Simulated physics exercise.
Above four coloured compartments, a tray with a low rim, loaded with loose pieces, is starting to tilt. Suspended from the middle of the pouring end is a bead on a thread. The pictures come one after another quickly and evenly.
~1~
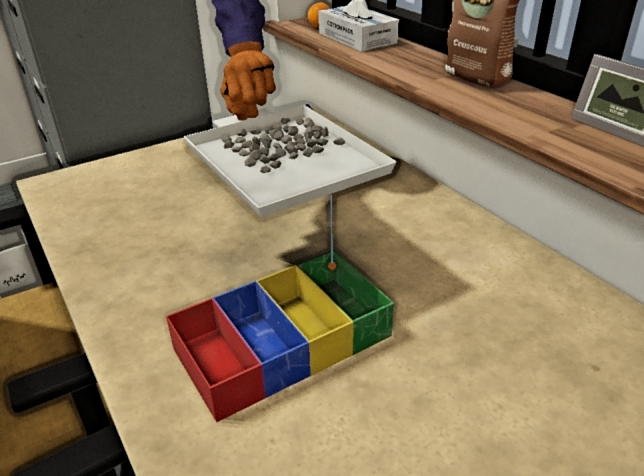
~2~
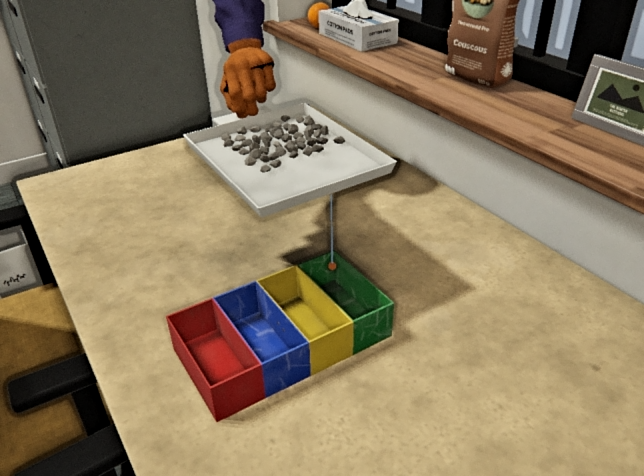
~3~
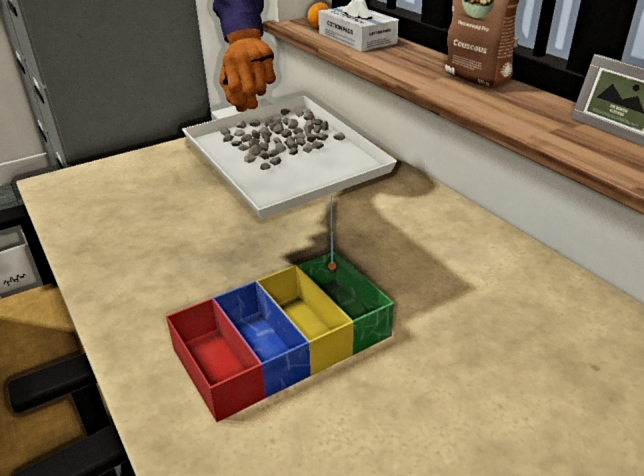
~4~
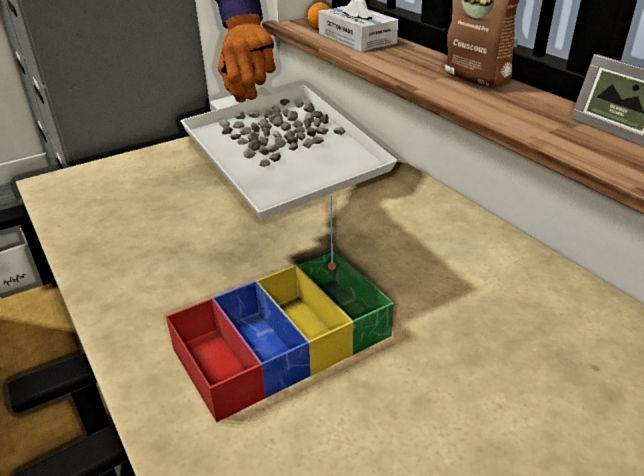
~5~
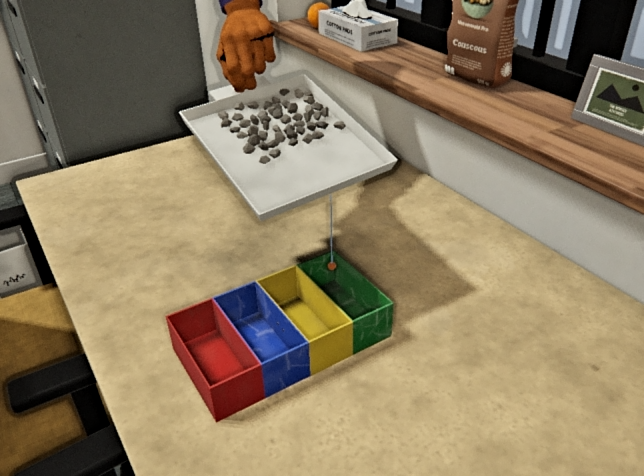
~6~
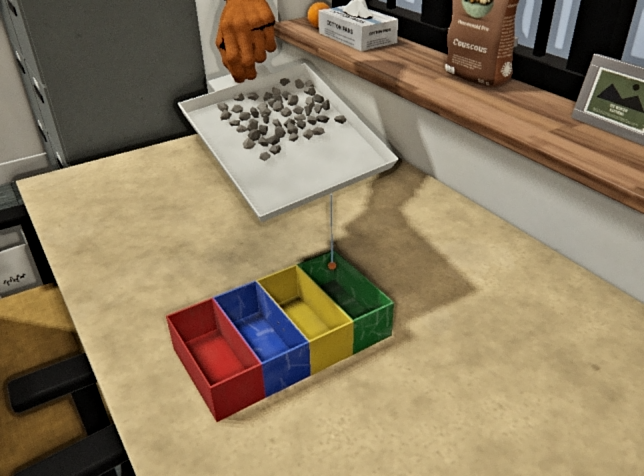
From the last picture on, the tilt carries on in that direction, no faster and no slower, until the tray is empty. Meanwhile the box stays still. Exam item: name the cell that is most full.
Answer: Yellow.
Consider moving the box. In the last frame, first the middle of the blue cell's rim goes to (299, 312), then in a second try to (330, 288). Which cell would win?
It would be that blue cell the first time and red the second time.
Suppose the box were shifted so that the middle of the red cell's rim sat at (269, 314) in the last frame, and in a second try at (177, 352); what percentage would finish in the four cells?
Try 1: Some 100 %; try 2: Some 90 %.
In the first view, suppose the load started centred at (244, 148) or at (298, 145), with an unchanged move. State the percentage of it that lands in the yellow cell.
The first gives 50 %, the second 50 %.
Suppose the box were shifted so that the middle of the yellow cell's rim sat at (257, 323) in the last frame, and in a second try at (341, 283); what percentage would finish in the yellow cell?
You'd get 10 in a hundred first and 20 in a hundred after that.
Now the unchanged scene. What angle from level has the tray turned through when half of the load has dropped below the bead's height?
My estimate is some 105 degrees.
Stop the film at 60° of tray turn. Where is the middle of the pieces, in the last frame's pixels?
Load centre: Approx. (300, 192).
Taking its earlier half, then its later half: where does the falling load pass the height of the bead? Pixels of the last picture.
First part (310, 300), rest (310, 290).
Just after the last frame, tray tipped steeply; almost all on the tray; about a tenth falling or outside the box.
A moment on, tray tipped right over; roughly two thirds on the tray; about a tenth in the yellow cell; about a tenth in the blue cell; about a tenth in the green cell; about a tenth falling or outside the box.
Further on, tray tipped past a quarter turn; roughly two thirds in the yellow cell; roughly a quarter in the green cell; about a tenth in the blue cell; just a few falling or outside the box.
When it is over, tray tipped past a quarter turn; roughly two thirds in the yellow cell; roughly a quarter in the green cell; about a tenth in the blue cell; not one in the red cell; just a few outside the box.
